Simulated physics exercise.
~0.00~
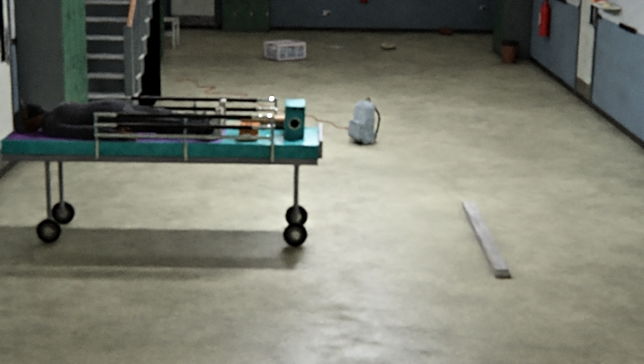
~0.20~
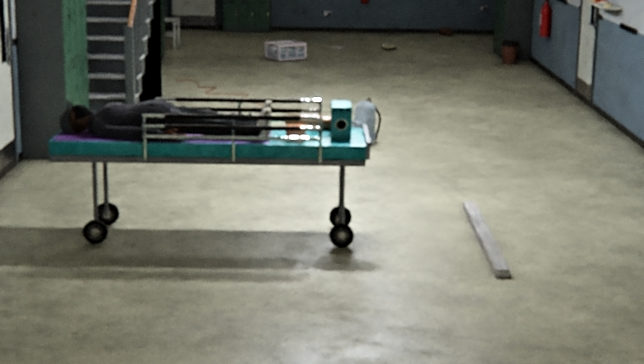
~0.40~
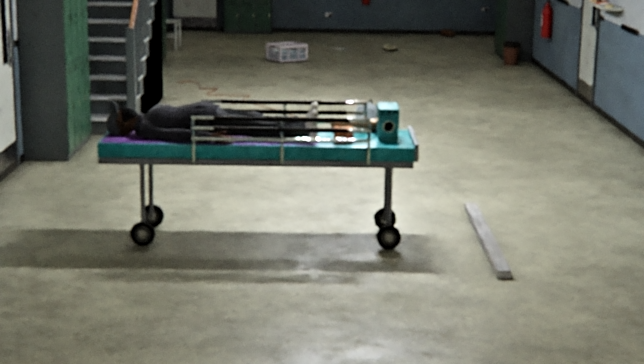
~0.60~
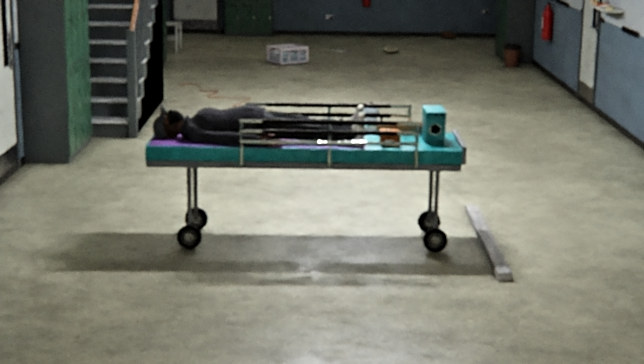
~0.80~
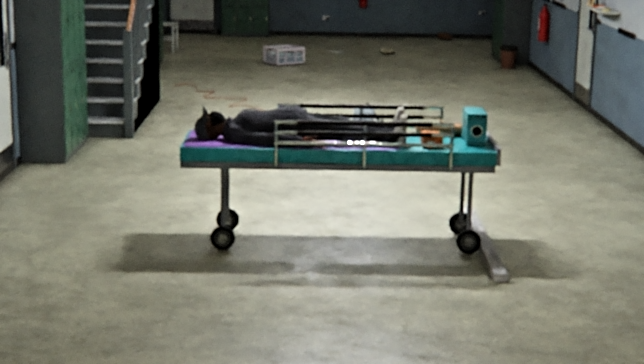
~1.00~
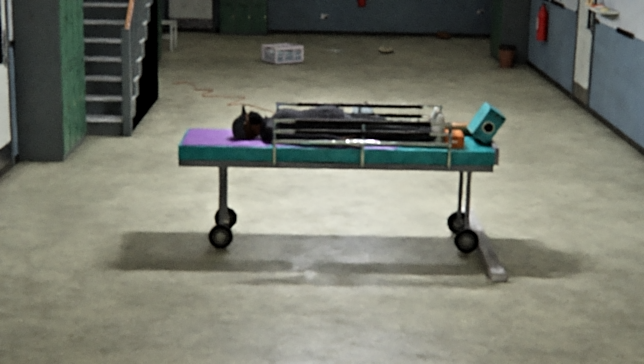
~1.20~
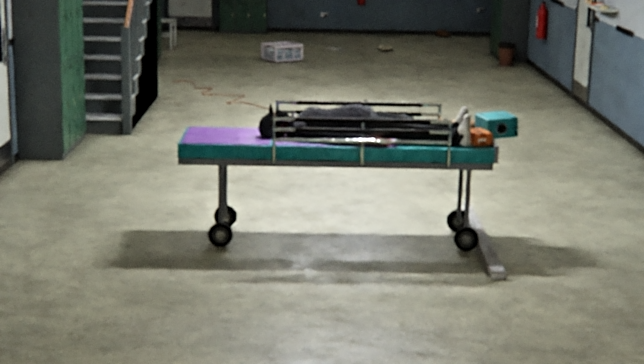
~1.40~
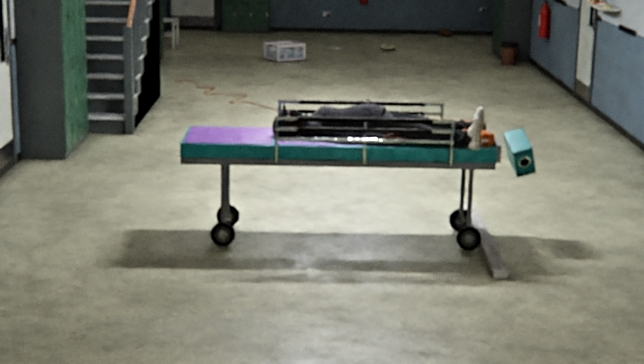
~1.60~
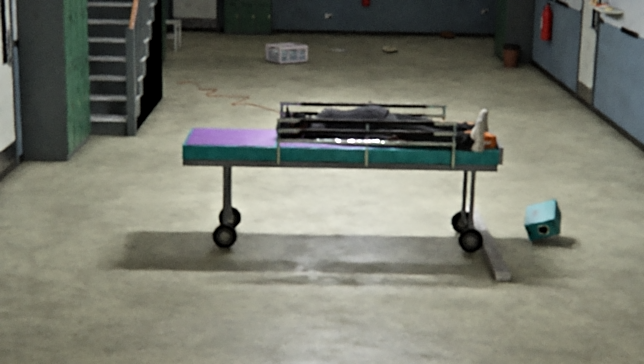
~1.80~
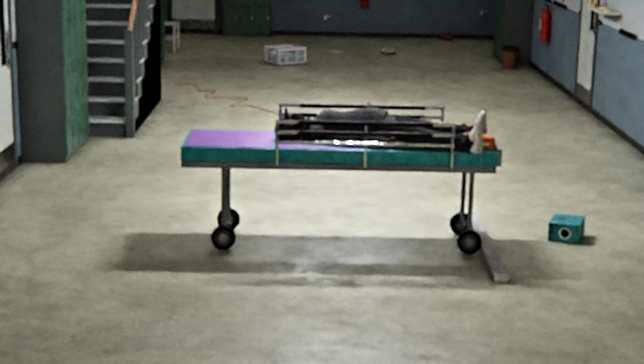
To begin with, a teal trolley carrying a dark-clothed person lying flat, feet toward the right, rolls rightward across a wide, worn floor, with a teal monitor upright near its leading end. It reaches a low sill lying on the floor and stops short there without tilting. The person keeps sliding toward the foot end, baring the purple sheet behind, while the monitor leans and tips over the edge. The monitor tumbles to the floor and shifts slightly farther right. Finally, it rests on its side, while the person and an orange box remain on the still trolley.
